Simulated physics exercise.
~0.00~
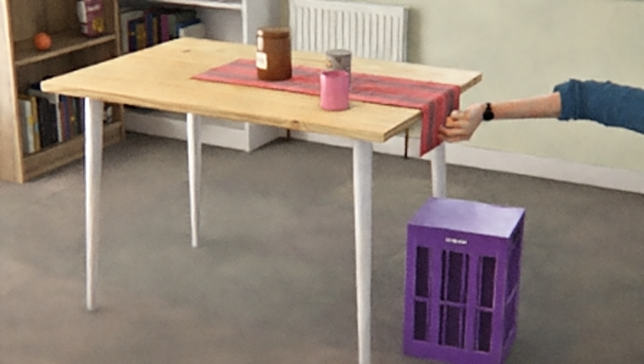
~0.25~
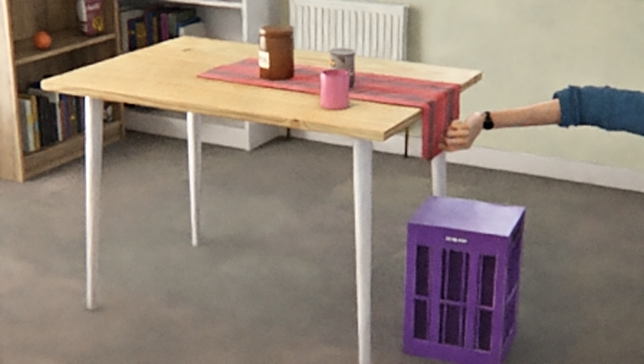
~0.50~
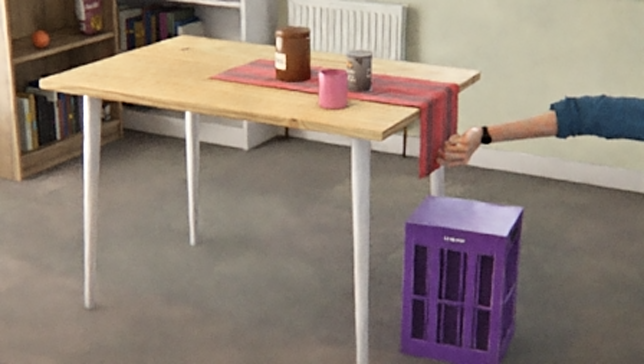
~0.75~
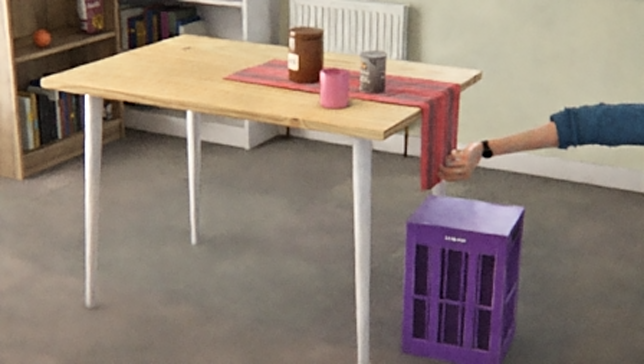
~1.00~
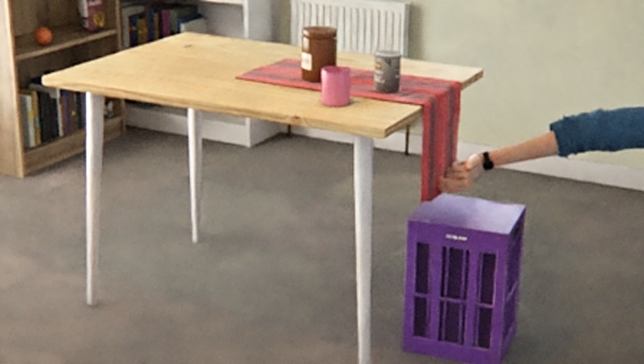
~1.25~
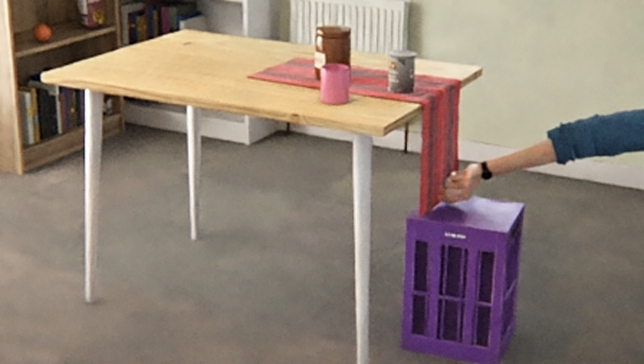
A hand pulls the red cloth down to the purple crate, carrying two containers right.
